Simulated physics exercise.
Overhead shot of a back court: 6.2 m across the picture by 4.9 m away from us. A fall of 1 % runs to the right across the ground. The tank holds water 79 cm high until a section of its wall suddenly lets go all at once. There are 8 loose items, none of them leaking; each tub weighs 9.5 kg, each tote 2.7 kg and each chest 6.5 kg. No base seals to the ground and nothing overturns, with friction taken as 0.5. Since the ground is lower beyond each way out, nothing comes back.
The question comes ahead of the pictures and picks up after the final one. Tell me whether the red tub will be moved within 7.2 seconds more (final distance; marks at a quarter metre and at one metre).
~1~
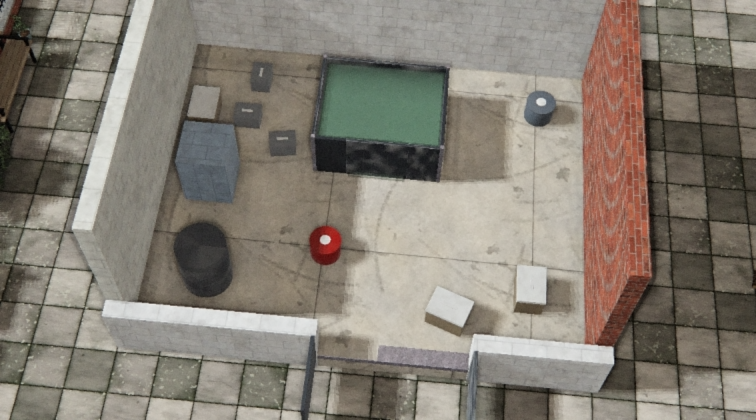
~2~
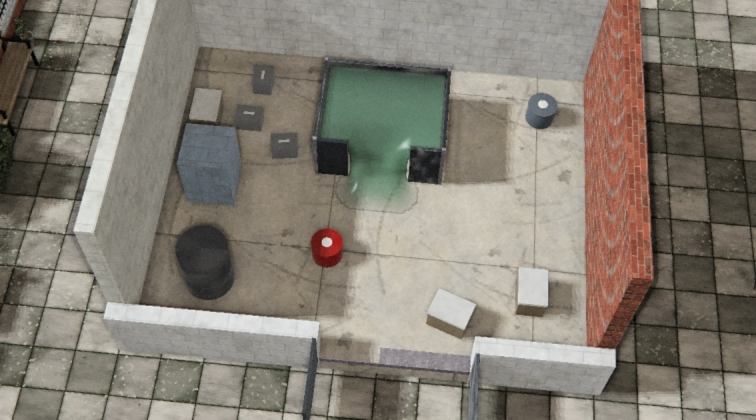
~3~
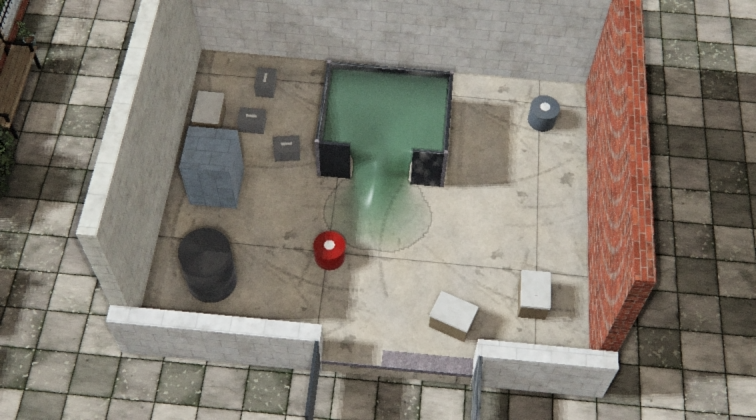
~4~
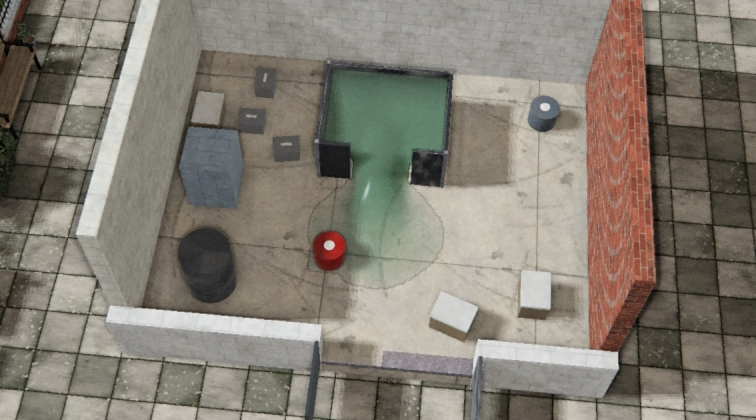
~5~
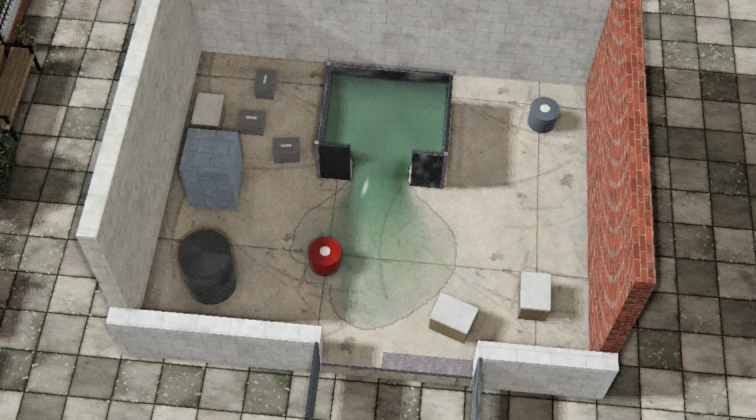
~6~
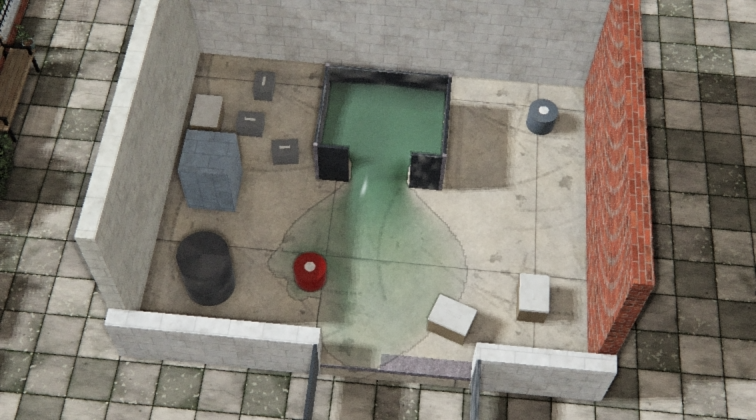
Prediction - the red tub is displaced a great deal.
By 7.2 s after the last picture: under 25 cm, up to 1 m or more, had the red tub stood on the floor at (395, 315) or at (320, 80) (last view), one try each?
First it is swept away, then it remains in place.
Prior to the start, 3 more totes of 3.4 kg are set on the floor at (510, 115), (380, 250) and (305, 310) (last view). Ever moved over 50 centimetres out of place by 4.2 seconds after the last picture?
Within it, beyond it, beyond it.
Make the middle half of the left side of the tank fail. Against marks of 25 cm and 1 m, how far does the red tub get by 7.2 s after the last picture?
If that happened, the red tub does not really move.
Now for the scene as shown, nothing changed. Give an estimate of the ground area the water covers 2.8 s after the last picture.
Close to 19 m2, I'd say.
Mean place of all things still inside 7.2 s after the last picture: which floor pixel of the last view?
They average out to somewhere around (335, 132).
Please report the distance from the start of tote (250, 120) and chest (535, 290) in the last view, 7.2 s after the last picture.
Respectively: 5 cm / 300 cm.
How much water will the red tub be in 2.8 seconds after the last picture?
About 7 cm.
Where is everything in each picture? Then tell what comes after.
The red tub at (325, 240) rests on the ground; 2.5 m2 under water; 0 of 8 have shifted, in the first picture.
The red tub at (327, 242), on the bottom; water covers 3.1 m2; 0 of 8 have shifted, in the second picture.
The red tub at (329, 245), on the bottom; 4.0 m2 under water; 0 of 8 have shifted, in the third picture.
The red tub at (329, 246) rests on the ground; 5.0 m2 under water; 0 of 8 have shifted, in the fourth picture.
The red tub at (325, 251) rests on the ground, 9 cm from its start; water covers 6.2 m2; 1 of 8 have shifted, in the fifth picture.
The red tub at (310, 267), on the bottom, 38 cm from its start; water covers 7.8 m2; 1 of 8 have shifted, in the sixth picture.
Then, 0.9 s after the last picture the red tub is near (227, 310), 1.7 m from its start, afloat; 0 of 8 are out; 2 afloat.
Then, 2.8 s after the last picture the red tub is near (185, 218), 2.1 m from its start, afloat; 0 of 8 are out; 3 afloat.
Then, 4.8 s after the last picture the red tub is near (179, 207), 2.2 m from its start, afloat; 1 of 8 are out; 2 afloat.
Then, 7.2 s after the last picture the red tub is near (179, 208), 2.2 m from its start, aground; 1 of 8 are out; 0 afloat.
